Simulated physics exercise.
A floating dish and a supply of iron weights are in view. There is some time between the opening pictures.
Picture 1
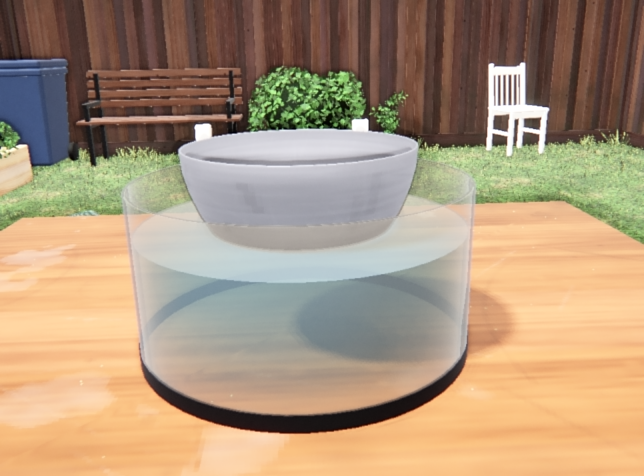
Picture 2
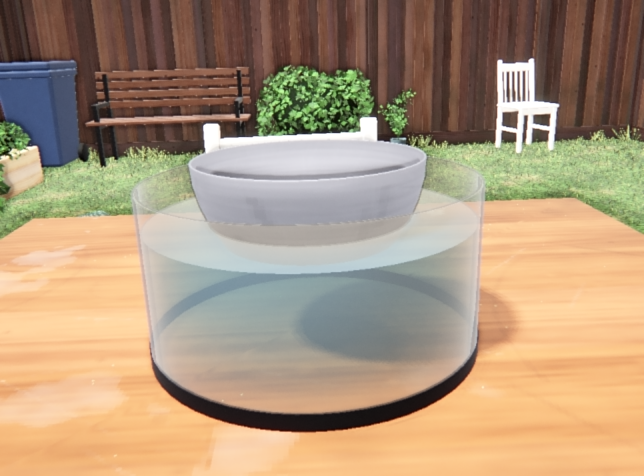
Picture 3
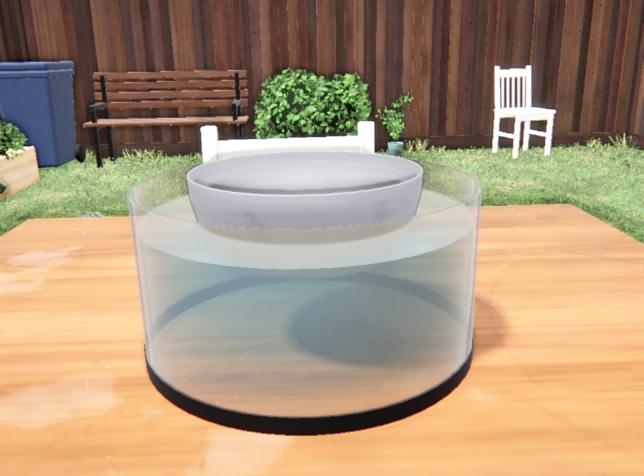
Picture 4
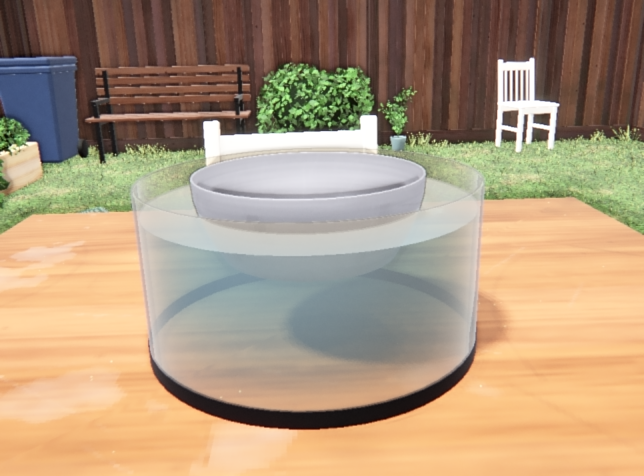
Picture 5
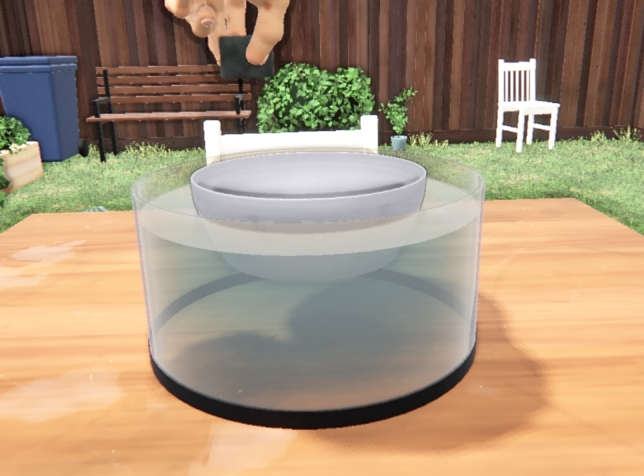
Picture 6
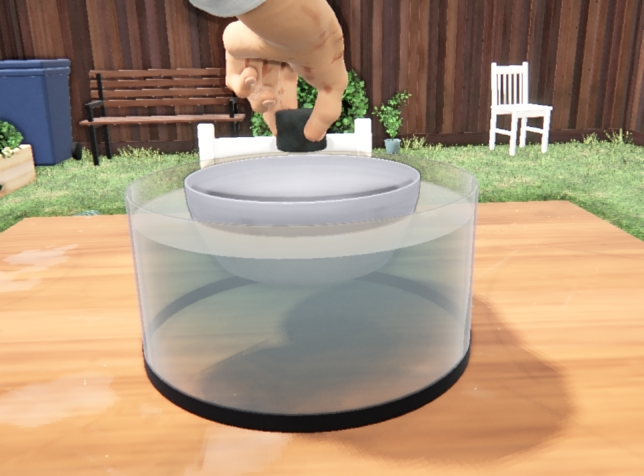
A gray bowl floating in a clear round tank of water sank lower in stages, and then a hand came in from above with a small dark object and lowered it close over the bowl.
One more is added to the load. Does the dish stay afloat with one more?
Yes.
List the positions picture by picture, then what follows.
In the first picture, dish (299, 147) empty; most of its side above the surface.
In the second picture, dish (308, 158) with one aboard; about two thirds of its side above the surface.
In the third picture, dish (305, 171) with two aboard; about half of its side above the surface.
In the fourth picture, dish (308, 173) with three aboard; about a third of its side above the surface.
In the fifth picture, dish (309, 173) with three aboard; about a third of its side above the surface; the next iron weight in the hand at (247, 57).
In the sixth picture, dish (303, 176) with three aboard; about a third of its side above the surface; the next iron weight in the hand at (301, 130).
Next, the iron weight is in and the dish dips.
After that, it steadies; about a fifth of its side above the surface.
Finally, the dish floats; about a fifth of its side above the surface.
